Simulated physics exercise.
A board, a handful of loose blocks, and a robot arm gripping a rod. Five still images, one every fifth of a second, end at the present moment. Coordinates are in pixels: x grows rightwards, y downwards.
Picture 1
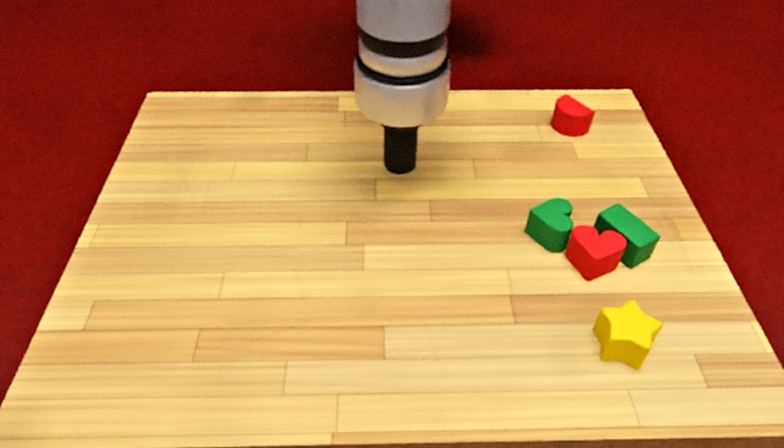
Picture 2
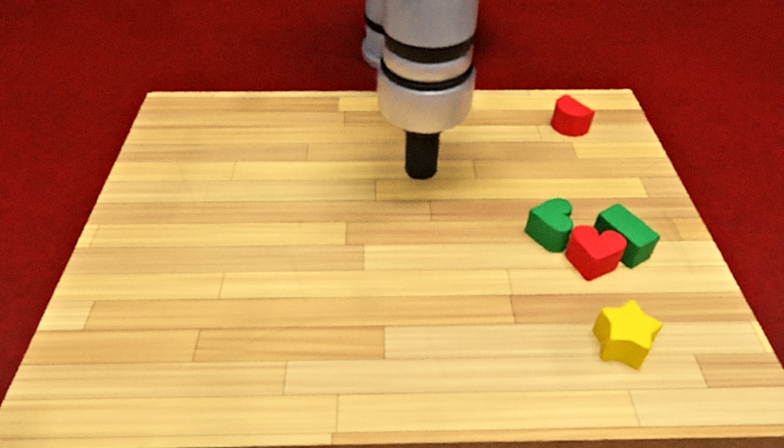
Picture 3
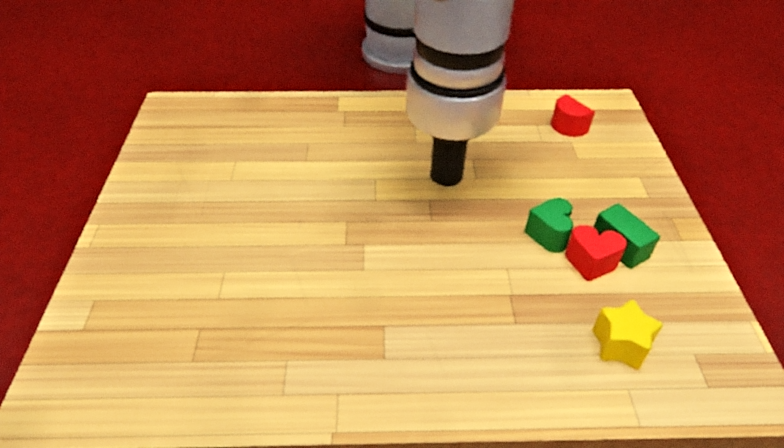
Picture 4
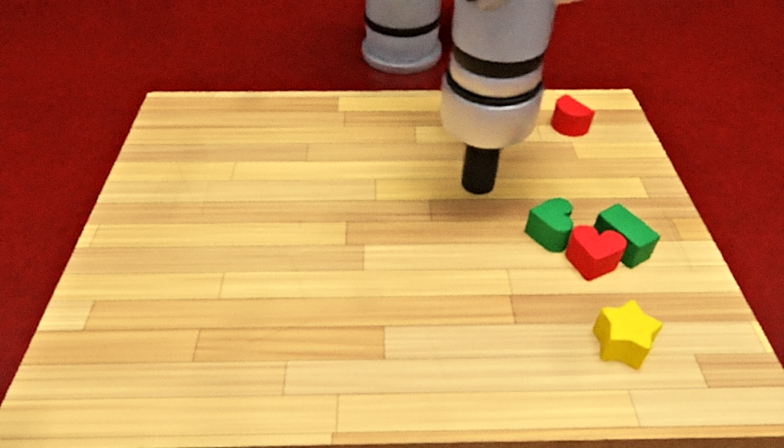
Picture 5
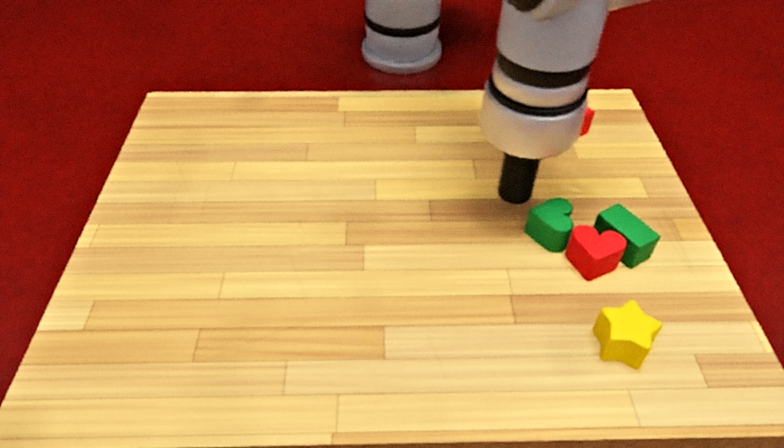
On a wooden board, a robot arm moves its black rod rightward toward still, colorful blocks.
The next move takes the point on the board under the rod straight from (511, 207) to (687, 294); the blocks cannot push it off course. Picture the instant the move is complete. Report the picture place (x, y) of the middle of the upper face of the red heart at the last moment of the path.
Just about (637, 277).
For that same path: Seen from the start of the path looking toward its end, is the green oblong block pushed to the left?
Yes, I think so.
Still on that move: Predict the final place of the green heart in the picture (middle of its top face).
In the picture, it is at (584, 248).
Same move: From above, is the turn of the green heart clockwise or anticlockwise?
Looking down on the board, it turns clockwise.
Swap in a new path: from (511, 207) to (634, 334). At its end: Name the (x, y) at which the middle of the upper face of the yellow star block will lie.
It sits at (654, 358).
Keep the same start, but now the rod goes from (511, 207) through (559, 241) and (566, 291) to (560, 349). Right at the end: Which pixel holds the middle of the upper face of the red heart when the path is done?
So, by the moment the path ends, you'll find the top centre of the red heart at (638, 275).
What follows on the original path. One third of the way, rod (570, 220); green heart (580, 239), turned 45° clockwise; red heart (615, 256), turned 55° anticlockwise.
Two thirds of the way, rod (630, 249); green heart (584, 248), turned 60° clockwise; red heart (631, 273), turned 35° anticlockwise; green oblong block (655, 225).
At the end, rod (695, 281); green heart (584, 248), turned 60° clockwise; red heart (637, 277); green oblong block (658, 225), turned 15° anticlockwise; yellow star block still.
